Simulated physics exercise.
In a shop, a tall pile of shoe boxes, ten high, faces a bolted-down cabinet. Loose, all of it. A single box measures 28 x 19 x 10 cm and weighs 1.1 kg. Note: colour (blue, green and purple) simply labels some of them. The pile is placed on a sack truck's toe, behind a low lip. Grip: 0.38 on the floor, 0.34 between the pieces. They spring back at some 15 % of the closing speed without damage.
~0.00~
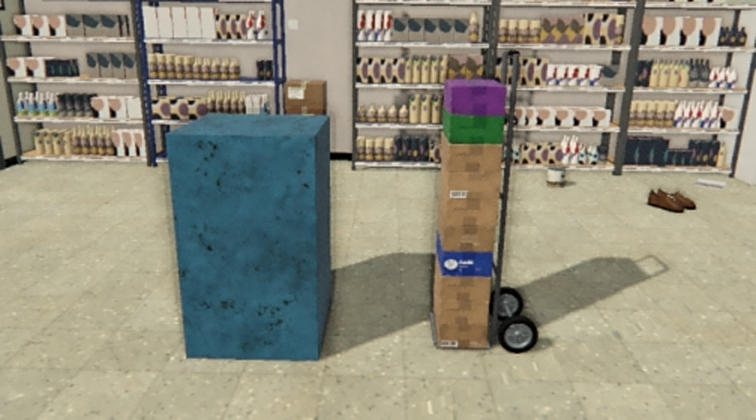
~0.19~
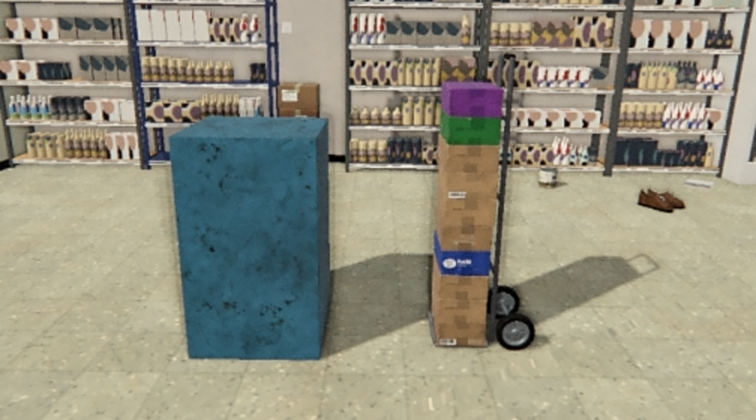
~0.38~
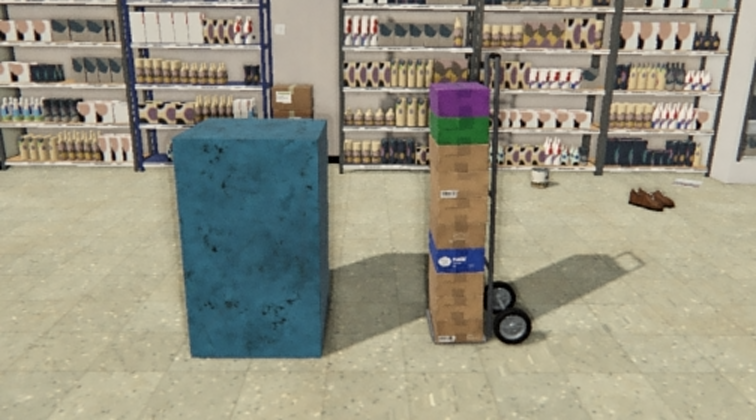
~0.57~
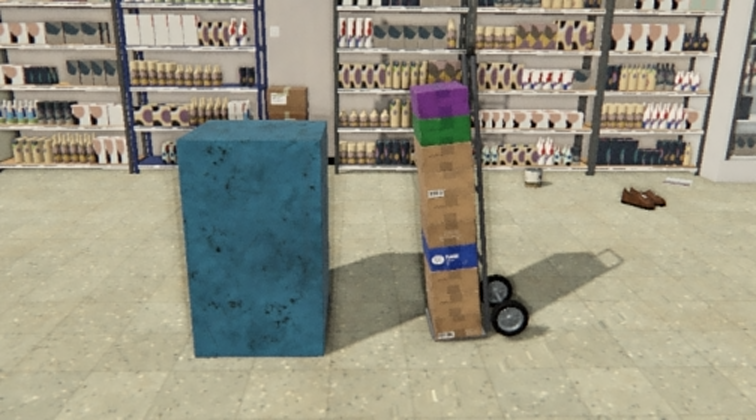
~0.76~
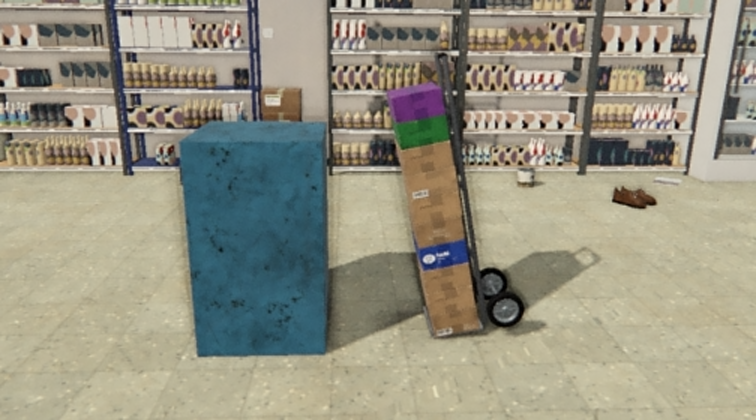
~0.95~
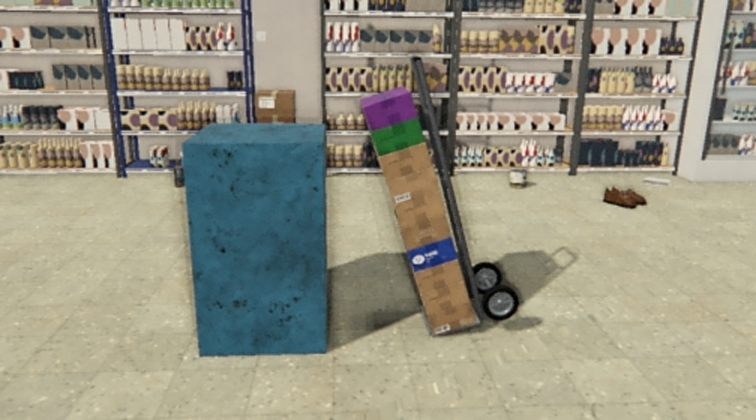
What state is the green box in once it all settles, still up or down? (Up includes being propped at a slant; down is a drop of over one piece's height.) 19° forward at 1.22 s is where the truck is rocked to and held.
It doesn't go down.
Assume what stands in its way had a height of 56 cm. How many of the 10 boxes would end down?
That makes 6 in total.
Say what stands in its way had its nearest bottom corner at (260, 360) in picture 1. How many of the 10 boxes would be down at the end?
I reckon the answer is 7.
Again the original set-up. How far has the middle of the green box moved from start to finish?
Around 46 cm, start to finish.
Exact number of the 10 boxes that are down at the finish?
The total is 0.
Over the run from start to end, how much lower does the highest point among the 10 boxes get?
2 cm.
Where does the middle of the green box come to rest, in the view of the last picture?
Look around pixel (351, 143) in the last frame.
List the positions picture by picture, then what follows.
In the first picture (each place is the centre of the face we see best; the camera moves round a little), truck frame (511, 119) 0° forward; green box (477, 130); blue box (467, 265); purple box (478, 101); all as stacked.
In the second picture, truck frame (508, 121) 0° forward; green box (475, 132).
In the third picture, truck frame (496, 119) 2° forward; green box (464, 131) moved 35 mm; purple box (464, 103) moved 39 mm; 8 have shifted.
In the fourth picture, truck frame (477, 117) 6° forward; green box (445, 131) tilted 7°; purple box (443, 104) tilted 7°; 10 have shifted.
In the fifth picture, truck frame (454, 115) 11° forward; green box (423, 133) tilted 12°; purple box (418, 106) tilted 12°; 10 have shifted.
In the sixth picture, truck frame (433, 117) 16° forward; green box (398, 137) tilted 18°; purple box (390, 112) tilted 18°; blue box (433, 255) tilted 18°; 10 have shifted.
By 1.04 s, none of the 10 boxes down, 10 disturbed; green box tilted 22°; purple box tilted 22°, 32 mm lower.
By 1.18 s, none of the 10 boxes down, 10 disturbed; green box tilted 30°, 7 cm lower; purple box tilted 31°, 6 cm lower.
When it is over (2.3 s), none of the 10 boxes down, 10 disturbed; green box tilted 34°, 57 mm lower; blue box tilted 34°; purple box tilted 34°, 58 mm lower. In pixels of the last frame, middles, green box near (351, 143), blue box near (398, 253).
